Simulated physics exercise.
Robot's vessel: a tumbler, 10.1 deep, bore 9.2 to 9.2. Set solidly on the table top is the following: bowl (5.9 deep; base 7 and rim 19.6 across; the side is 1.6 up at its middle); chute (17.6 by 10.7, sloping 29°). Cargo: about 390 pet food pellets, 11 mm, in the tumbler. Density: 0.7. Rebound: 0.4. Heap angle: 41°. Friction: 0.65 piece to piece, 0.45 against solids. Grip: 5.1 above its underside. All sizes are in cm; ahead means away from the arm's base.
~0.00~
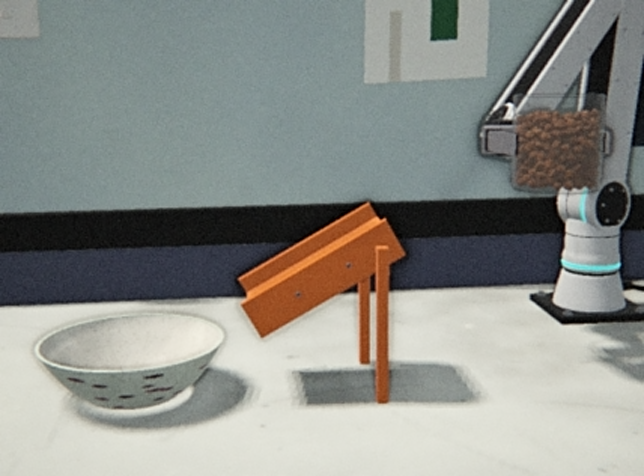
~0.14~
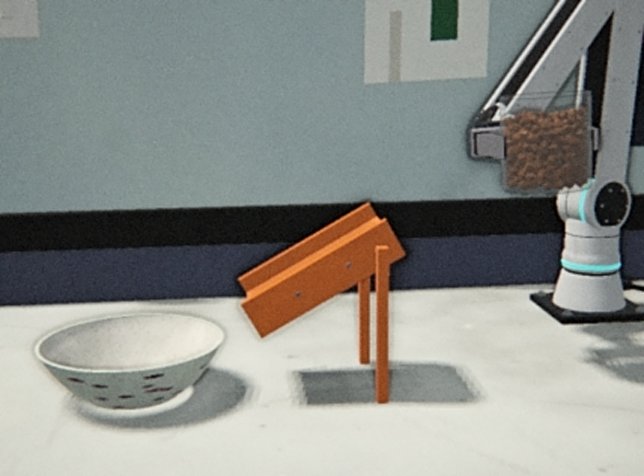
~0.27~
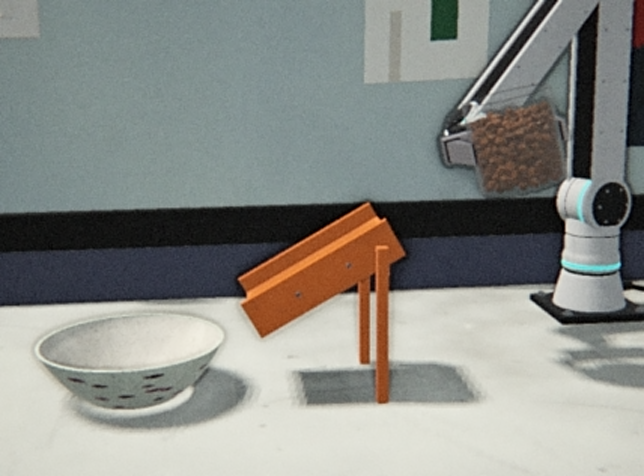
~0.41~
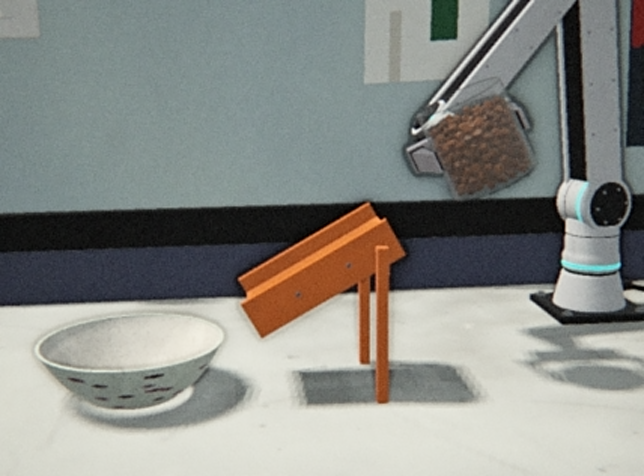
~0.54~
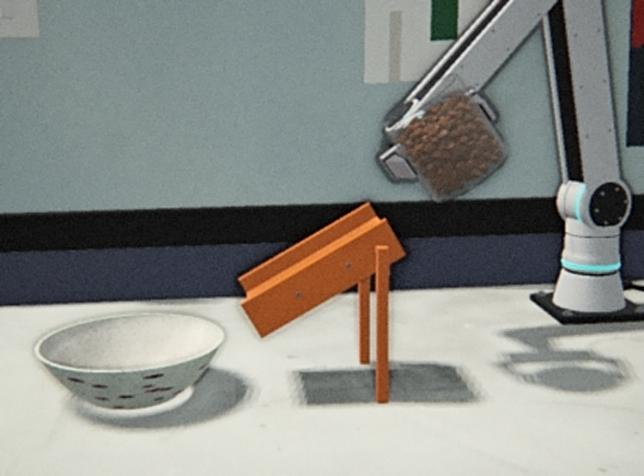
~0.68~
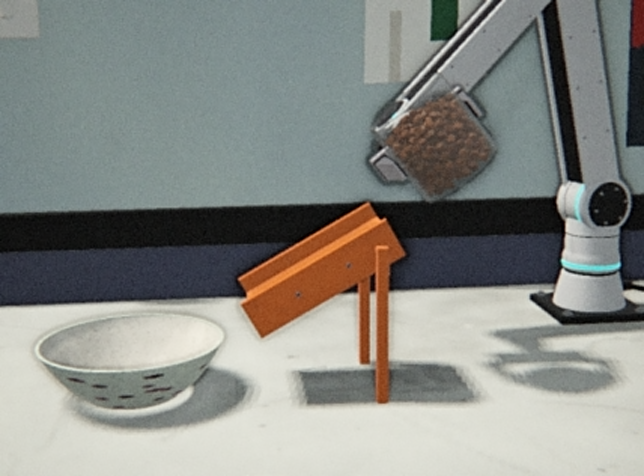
A white tabletop stands before a grey-green wall with a dark band along its base, seen from the side by a still camera. A pale speckled bowl sits at left, an orange sloped chute on legs in the middle, and a white robot arm at right holds a clear container of brown pellets. The arm swings the container left towards the chute, tilting it steadily leftward and slowing near the end.
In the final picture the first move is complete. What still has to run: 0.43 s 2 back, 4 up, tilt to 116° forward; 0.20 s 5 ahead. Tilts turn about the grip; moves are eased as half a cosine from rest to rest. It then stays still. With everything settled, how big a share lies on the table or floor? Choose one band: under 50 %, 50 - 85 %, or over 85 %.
Under 50 %.
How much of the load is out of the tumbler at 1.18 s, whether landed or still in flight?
Near 20 per cent.
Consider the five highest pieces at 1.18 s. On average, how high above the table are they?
About 36 cm.
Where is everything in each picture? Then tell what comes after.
In the first picture, the tumbler middle at (557, 143), level; upper third of the load around (558, 129), from x 520 to 595, top at y 115; 392 in the tumbler.
In the second picture, the tumbler middle at (546, 143), tilted 4° forward; upper third of the load around (547, 128), from x 510 to 585, top at y 110.
In the third picture, the tumbler middle at (515, 142), tilted 13° forward; upper third of the load around (519, 128), from x 475 to 560, top at y 105.
In the fourth picture, the tumbler middle at (477, 141), tilted 26° forward; upper third of the load around (482, 126), from x 435 to 525, top at y 100.
In the fifth picture, the tumbler middle at (446, 139), tilted 35° forward; upper third of the load around (452, 126), from x 405 to 500, top at y 100.
In the sixth picture, the tumbler middle at (434, 139), tilted 39° forward; upper third of the load around (440, 125), from x 390 to 485, top at y 100; 392 in the tumbler.
After 0.93 s, tilted 88° forward, highest piece 34 above the table; 392 in the tumbler.
After 1.18 s, tilted 116° forward, highest piece 36 above the table; 312 in the tumbler, 2 on the table or floor, 78 on the chute or in flight.
After 1.51 s, tilted 116° forward, highest piece 29 above the table; 84 in the tumbler, 58 in the bowl, 53 on the table or floor, 197 on the chute or in flight.
After 2.56 s, tilted 116° forward, highest piece 5 above the table; 293 in the bowl, 99 on the table or floor.
In the end, 293 in the bowl, 99 on the table or floor. That is 25 % on the table or floor.
